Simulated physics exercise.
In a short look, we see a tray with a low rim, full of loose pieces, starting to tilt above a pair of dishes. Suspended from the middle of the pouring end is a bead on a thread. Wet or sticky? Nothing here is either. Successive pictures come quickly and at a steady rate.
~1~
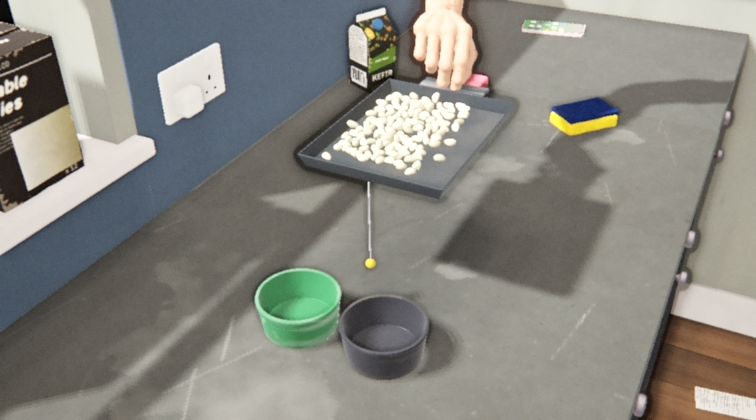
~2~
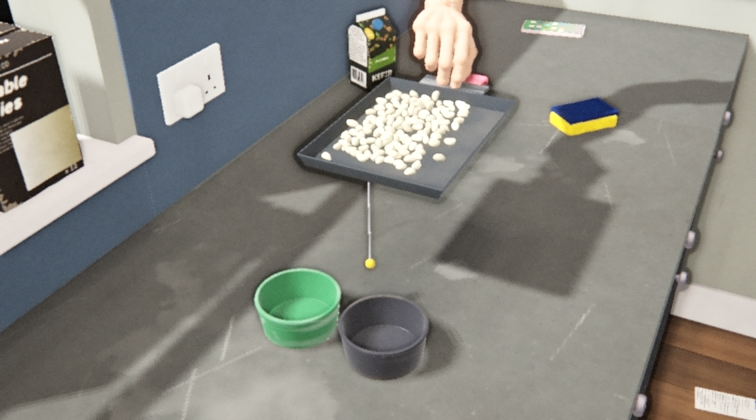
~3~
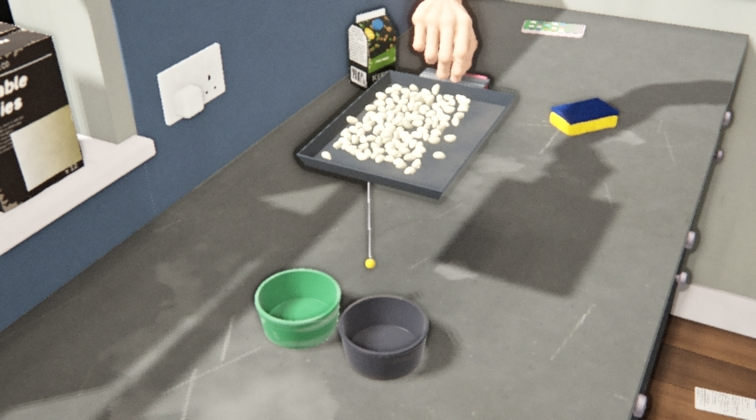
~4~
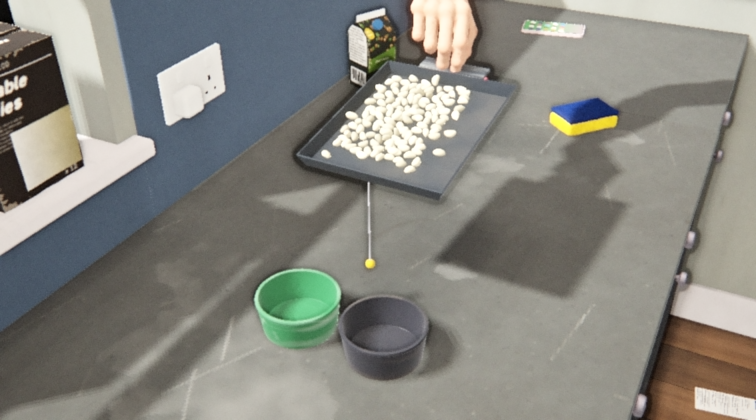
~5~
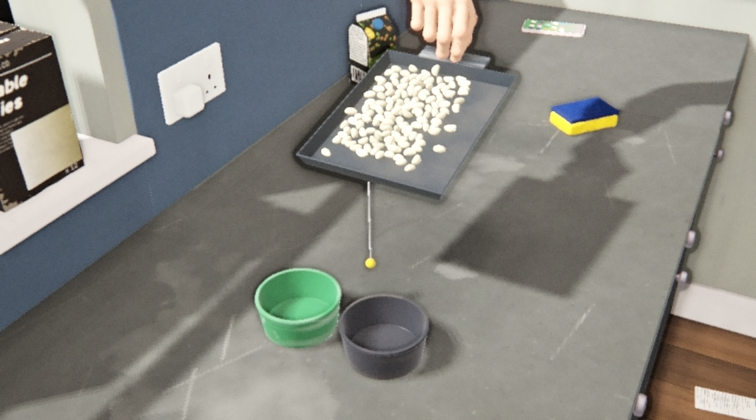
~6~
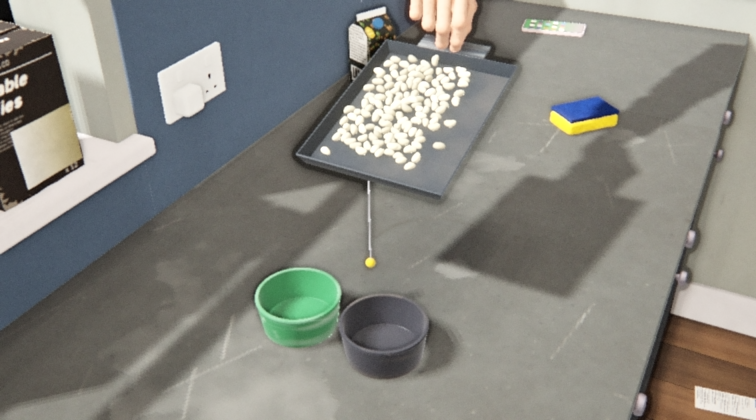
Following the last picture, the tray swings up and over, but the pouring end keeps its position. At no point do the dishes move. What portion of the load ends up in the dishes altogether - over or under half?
Over.
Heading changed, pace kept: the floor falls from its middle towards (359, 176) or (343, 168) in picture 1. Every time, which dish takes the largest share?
At the first place the left one, at the second the left dish.
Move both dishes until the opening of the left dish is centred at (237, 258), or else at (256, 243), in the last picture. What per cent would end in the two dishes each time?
Close to 40 in a hundred first, close to 20 in a hundred second.
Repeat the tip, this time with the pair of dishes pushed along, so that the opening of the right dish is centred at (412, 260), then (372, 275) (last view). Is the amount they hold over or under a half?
A minority, then a minority.
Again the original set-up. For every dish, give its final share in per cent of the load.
In the left dish 30 per cent comes to rest, in the right dish 40 per cent.
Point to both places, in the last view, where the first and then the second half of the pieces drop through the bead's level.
Around (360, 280) first; around (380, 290) second.
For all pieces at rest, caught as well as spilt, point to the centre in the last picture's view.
Centre at rest, last view: Approx. (370, 337).
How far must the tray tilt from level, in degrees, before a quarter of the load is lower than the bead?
Angle: Close to 85°.
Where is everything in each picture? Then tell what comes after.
The first picture shows corners of the pouring end near (305, 153) and (439, 186), level; middle of the load near (400, 128), white beans; left dish near (277, 331); right dish near (364, 362); bead on its thread near (371, 263).
The second picture shows corners of the pouring end near (305, 153) and (439, 186), level; middle of the load near (399, 127).
The third picture shows corners of the pouring end near (305, 153) and (439, 187), tipped barely, lowest at the right corner; middle of the load near (399, 123).
The fourth picture shows corners of the pouring end near (304, 153) and (439, 188), tipped a little, lowest at the right corner; middle of the load near (399, 118).
The fifth picture shows corners of the pouring end near (304, 152) and (439, 189), tipped a little, lowest at the right corner; middle of the load near (399, 112).
The sixth picture shows corners of the pouring end near (304, 152) and (438, 189), tipped clearly, lowest at the right corner; middle of the load near (398, 106); left dish near (277, 330); right dish near (364, 361).
Shortly afterwards, tray tipped steeply; all but a few on the tray; only a few in the right dish; only a few in the air.
Next, tray tipped right over; near a quarter on the tray; near a quarter in the right dish; near a quarter in the left dish; near a quarter outside both; near a quarter in the air.
Some moments later, tray tipped past a quarter turn; near a third in the right dish; near a quarter in the left dish; near a third outside both.
In the end, tray tipped past a quarter turn; near a third in the right dish; near a quarter in the left dish; near a third outside both.
